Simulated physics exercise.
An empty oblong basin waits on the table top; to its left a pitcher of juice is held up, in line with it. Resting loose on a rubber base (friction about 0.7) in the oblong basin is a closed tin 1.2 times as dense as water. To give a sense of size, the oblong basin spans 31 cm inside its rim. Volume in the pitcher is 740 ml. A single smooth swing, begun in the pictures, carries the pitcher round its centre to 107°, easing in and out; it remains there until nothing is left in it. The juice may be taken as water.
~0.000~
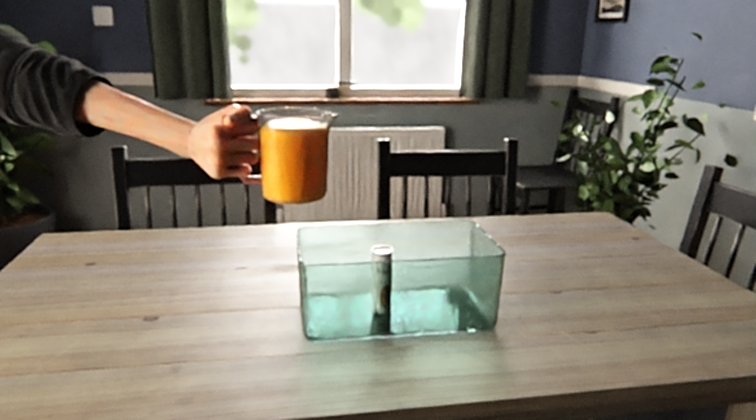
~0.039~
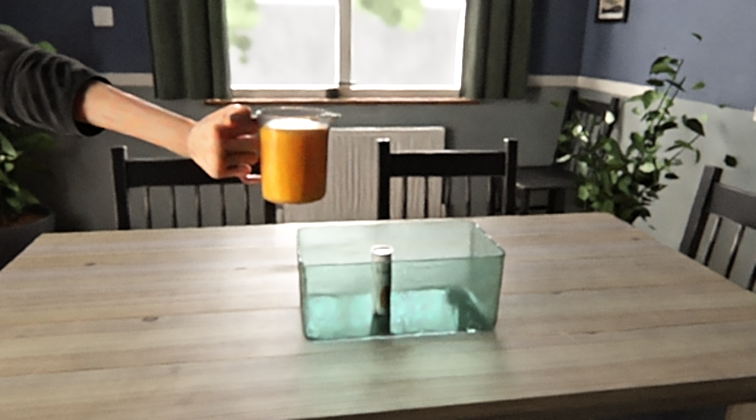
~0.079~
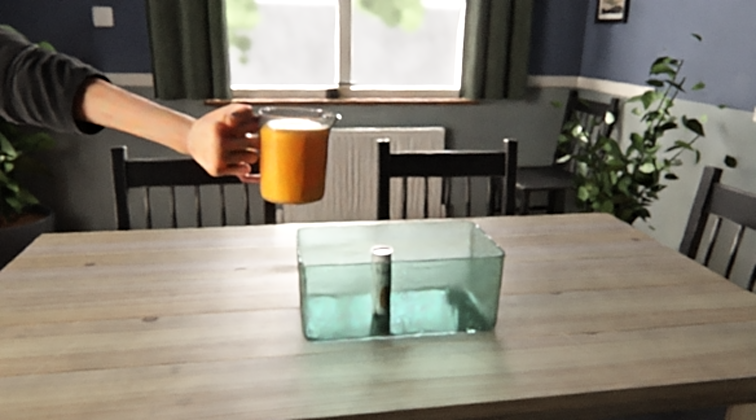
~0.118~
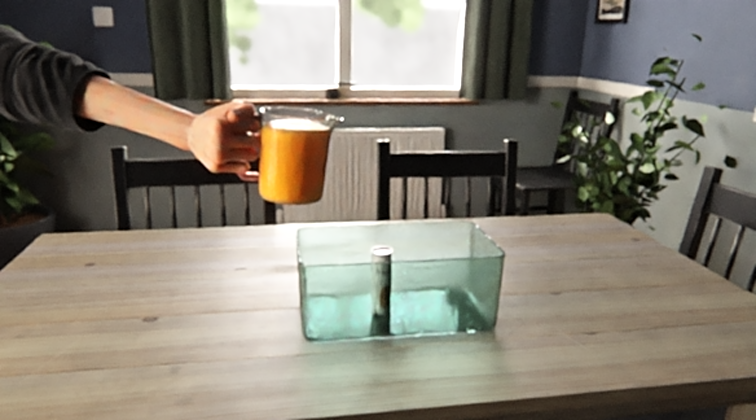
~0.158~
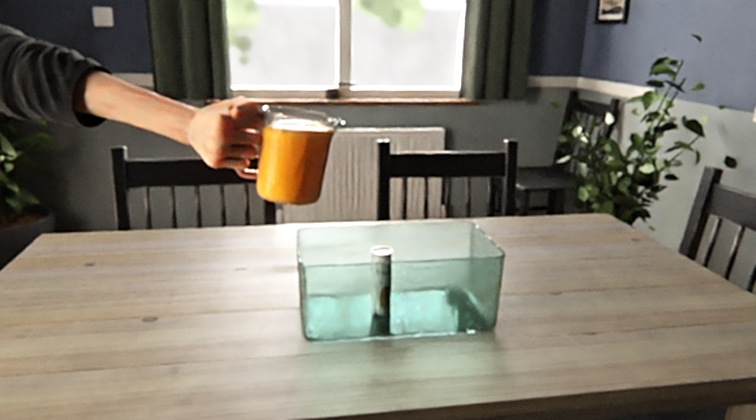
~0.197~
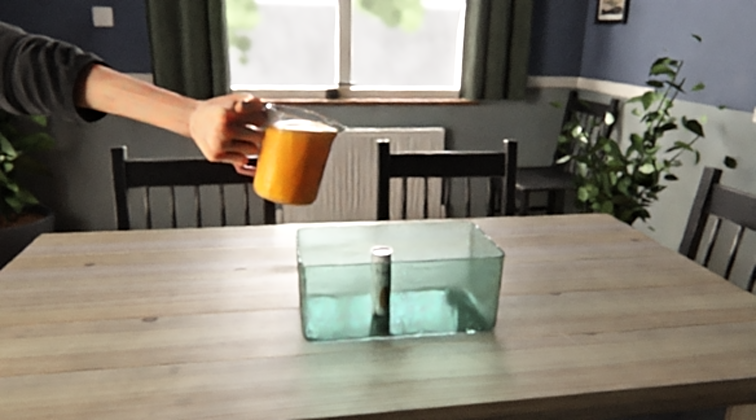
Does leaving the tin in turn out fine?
It keels over.
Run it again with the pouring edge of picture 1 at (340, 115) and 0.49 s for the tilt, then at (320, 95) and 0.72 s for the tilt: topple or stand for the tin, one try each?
First it falls; then it topples.
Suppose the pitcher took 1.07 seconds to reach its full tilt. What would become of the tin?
Then the tin tumbles.
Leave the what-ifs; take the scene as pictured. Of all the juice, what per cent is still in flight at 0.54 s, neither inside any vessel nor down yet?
Close to 20 per cent, I'd say.
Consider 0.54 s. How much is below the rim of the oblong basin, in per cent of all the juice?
4 %, more or less.
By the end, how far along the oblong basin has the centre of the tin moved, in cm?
7.5 cm.
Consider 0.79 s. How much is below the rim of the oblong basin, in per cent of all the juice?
It works out near 56 per cent.
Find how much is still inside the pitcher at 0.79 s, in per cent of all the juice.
24 %.
By 0.54 s the tilt is 77° and 76 per cent is still to pour; the tin stands where it began.
By 0.79 s the tilt is 106° and 24 per cent is still to pour; the tin stands where it began.
By 1.05 s the tilt is 107° and 2 per cent is still to pour; the tin leans 40°.
By 1.34 s the tilt is 107° and 0 per cent is still to pour; the tin lies on its side.
At rest the tin lies on its side.
